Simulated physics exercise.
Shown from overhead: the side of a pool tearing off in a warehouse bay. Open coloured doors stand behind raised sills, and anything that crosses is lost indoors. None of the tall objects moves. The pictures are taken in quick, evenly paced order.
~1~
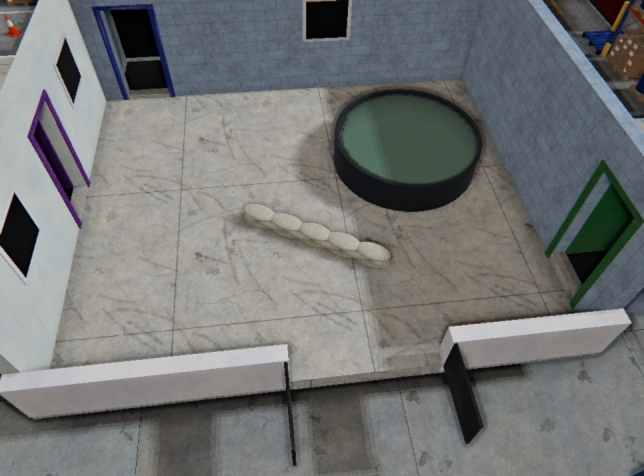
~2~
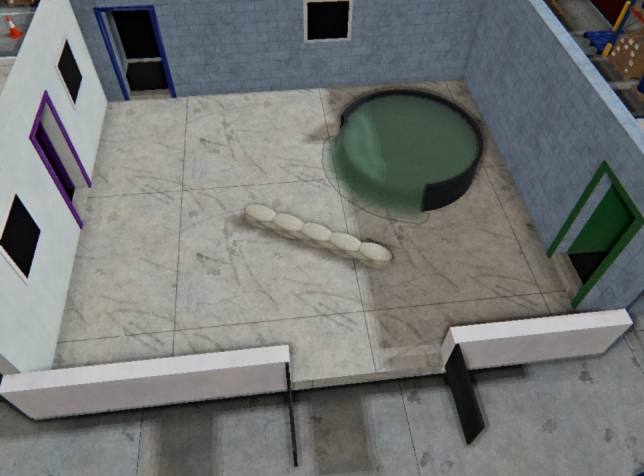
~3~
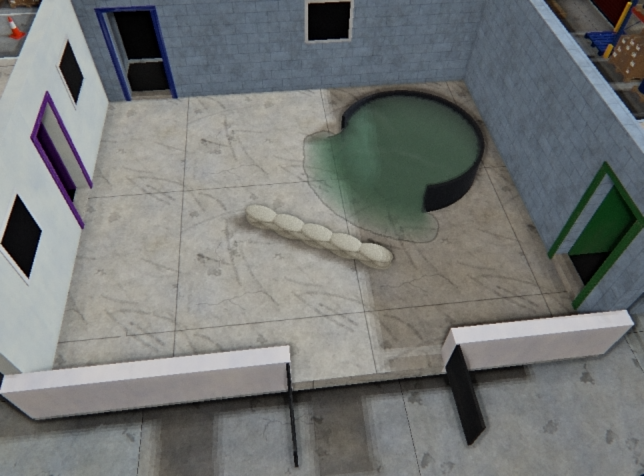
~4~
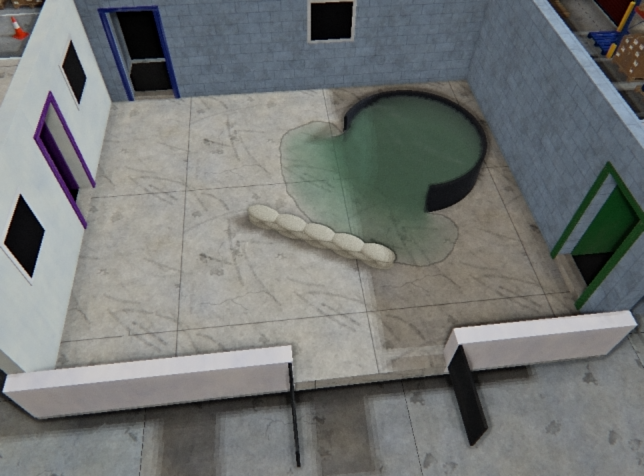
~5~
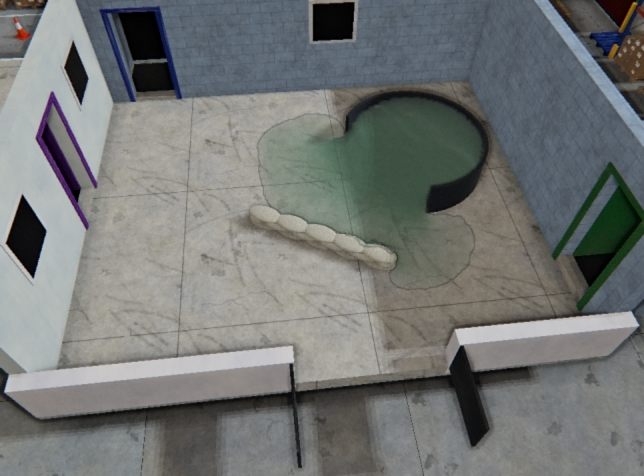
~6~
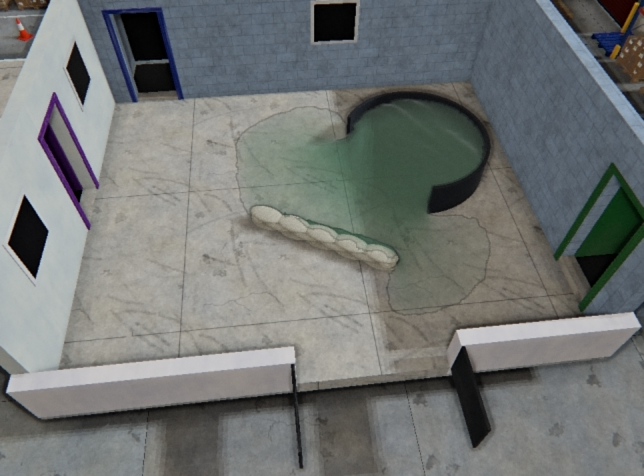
Green water pouring from a round pool's torn side, spreading across a warehouse floor and around both ends of a pale segmented barrier.
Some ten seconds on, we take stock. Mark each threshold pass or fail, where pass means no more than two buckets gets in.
Green door - pass; purple door - fail; blue door - fail.
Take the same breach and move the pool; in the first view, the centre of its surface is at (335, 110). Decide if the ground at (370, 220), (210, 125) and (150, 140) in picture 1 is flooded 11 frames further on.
Soaked, soaked, soaked.
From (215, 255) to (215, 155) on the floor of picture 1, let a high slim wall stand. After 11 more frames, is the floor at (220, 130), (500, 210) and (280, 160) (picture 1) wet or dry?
Reading the points as listed, I get deluged, then left untouched, then deluged.
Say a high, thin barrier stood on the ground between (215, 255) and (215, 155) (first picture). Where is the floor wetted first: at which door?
I'd go with the blue one.
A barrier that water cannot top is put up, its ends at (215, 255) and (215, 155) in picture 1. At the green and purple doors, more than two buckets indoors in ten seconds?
Reading - green door: Comes in low; purple door: Comes in low.
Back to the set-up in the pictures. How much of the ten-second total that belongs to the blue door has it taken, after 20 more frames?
Working it through, I arrive at 0 %.
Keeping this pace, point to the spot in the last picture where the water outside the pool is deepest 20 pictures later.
My finger goes to (116, 105).
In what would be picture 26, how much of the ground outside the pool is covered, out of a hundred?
About 55 %.
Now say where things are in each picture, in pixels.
In the first frame, the pool at (408, 137) is whole and still.
In the second frame, water pours out at (354, 181) and has run to (335, 138).
In the third frame, water pours out at (354, 183) and has run to (429, 235).
In the fourth frame, water pours out at (357, 184) and has run to (441, 254).
In the fifth frame, water pours out at (358, 185) and has run to (449, 274).
In the sixth frame, the front is at (246, 135), out from the gap at (360, 186).
A moment on, water covers 35 % of the floor; the green door not reached, the purple door not reached, the blue door not reached.
Next, water covers 50 % of the floor; the green door not reached, the purple door under two buckets in, the blue door wet at the sill, nothing in.
Then, water covers 55 % of the floor; the green door wet at the sill, nothing in, the purple door far over two buckets in, the blue door wet at the sill, nothing in.
Later, water covers 75 % of the floor; the green door wet at the sill, nothing in, the purple door far over two buckets in, the blue door far over two buckets in.
In the end, water covers 95 % of the floor; the green door wet at the sill, nothing in, the purple door far over two buckets in, the blue door far over two buckets in.
